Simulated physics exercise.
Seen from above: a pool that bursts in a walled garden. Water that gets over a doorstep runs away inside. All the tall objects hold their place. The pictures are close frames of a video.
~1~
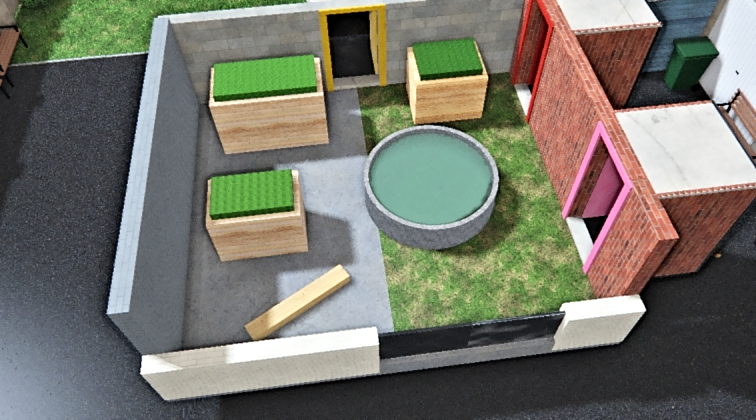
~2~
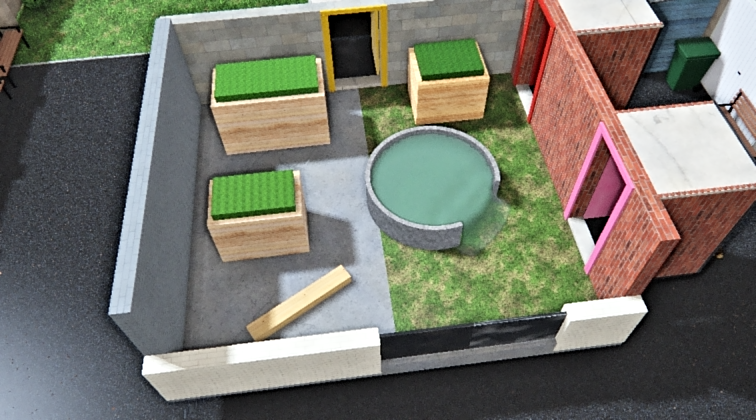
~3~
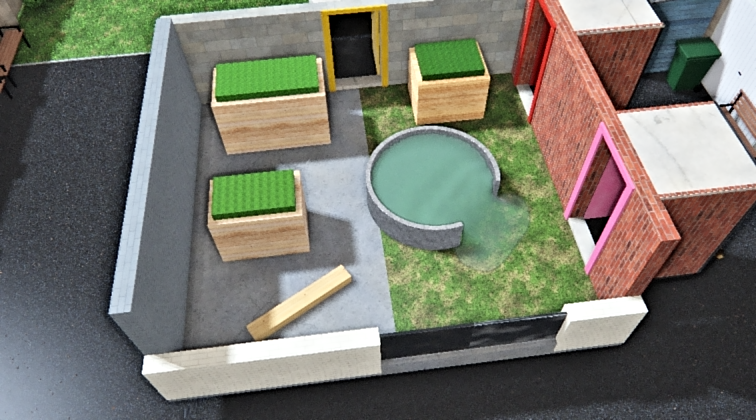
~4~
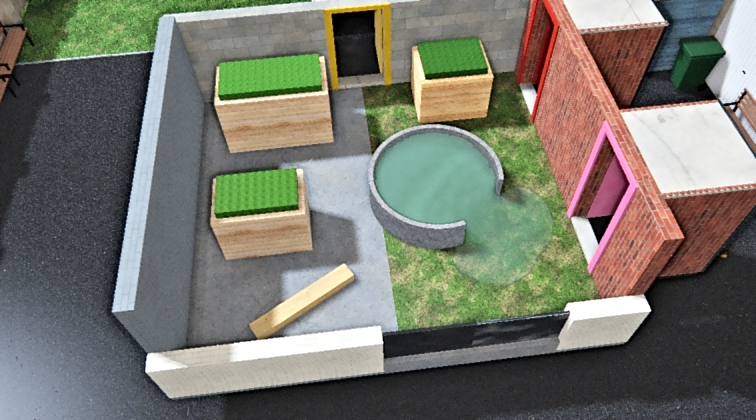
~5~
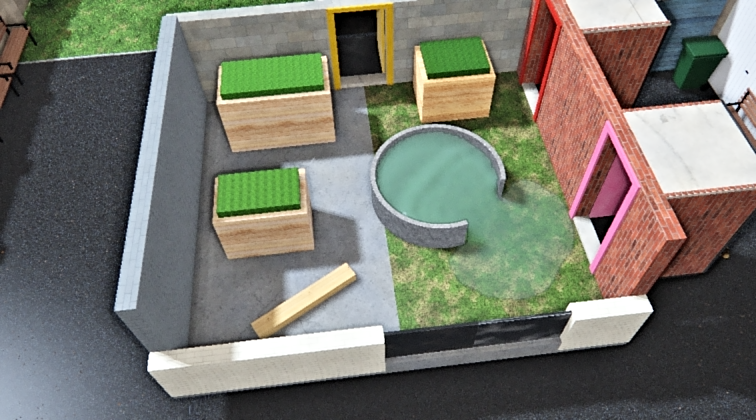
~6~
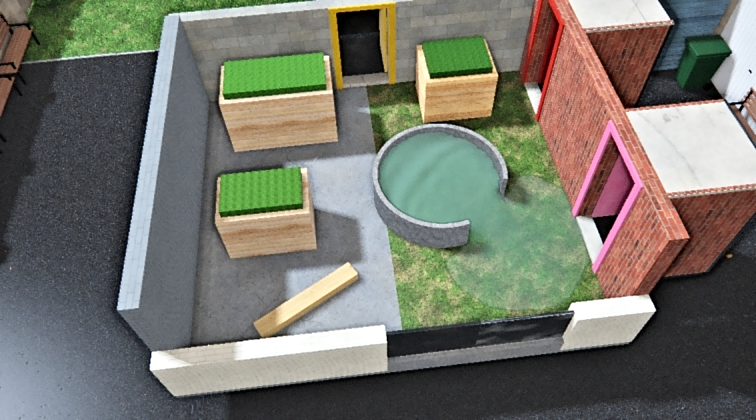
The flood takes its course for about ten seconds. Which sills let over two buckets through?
The yellow door holds within the limit; the pink door floods; the red door holds within the limit.
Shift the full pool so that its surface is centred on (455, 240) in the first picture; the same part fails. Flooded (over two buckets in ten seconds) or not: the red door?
My reading: Red door passes that mark.
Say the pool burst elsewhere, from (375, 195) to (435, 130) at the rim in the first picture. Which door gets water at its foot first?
I say the one in yellow.
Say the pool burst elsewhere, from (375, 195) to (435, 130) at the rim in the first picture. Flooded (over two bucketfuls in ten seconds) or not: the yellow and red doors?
Yellow door floods, red door lets less in.
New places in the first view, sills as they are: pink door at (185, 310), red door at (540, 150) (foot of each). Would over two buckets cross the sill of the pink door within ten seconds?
In short: Pink takes less.
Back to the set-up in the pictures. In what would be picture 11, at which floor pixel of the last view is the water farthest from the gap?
Roughly at (608, 320).
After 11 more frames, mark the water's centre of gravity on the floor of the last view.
I would point to (480, 225).
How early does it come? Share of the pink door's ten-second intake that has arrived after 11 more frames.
Near 30 in a hundred.
A moment on, water covers 20 % of the floor; the yellow door not reached, the pink door over two buckets in, the red door not reached.
Next, water covers 20 % of the floor; the yellow door not reached, the pink door far over two buckets in, the red door not reached.
Then, water covers 35 % of the floor; the yellow door not reached, the pink door far over two buckets in, the red door not reached.
Later, water covers 55 % of the floor; the yellow door not reached, the pink door far over two buckets in, the red door wet at the sill, nothing in.
In the end, water covers 85 % of the floor; the yellow door wet at the sill, nothing in, the pink door far over two buckets in, the red door under two buckets in.
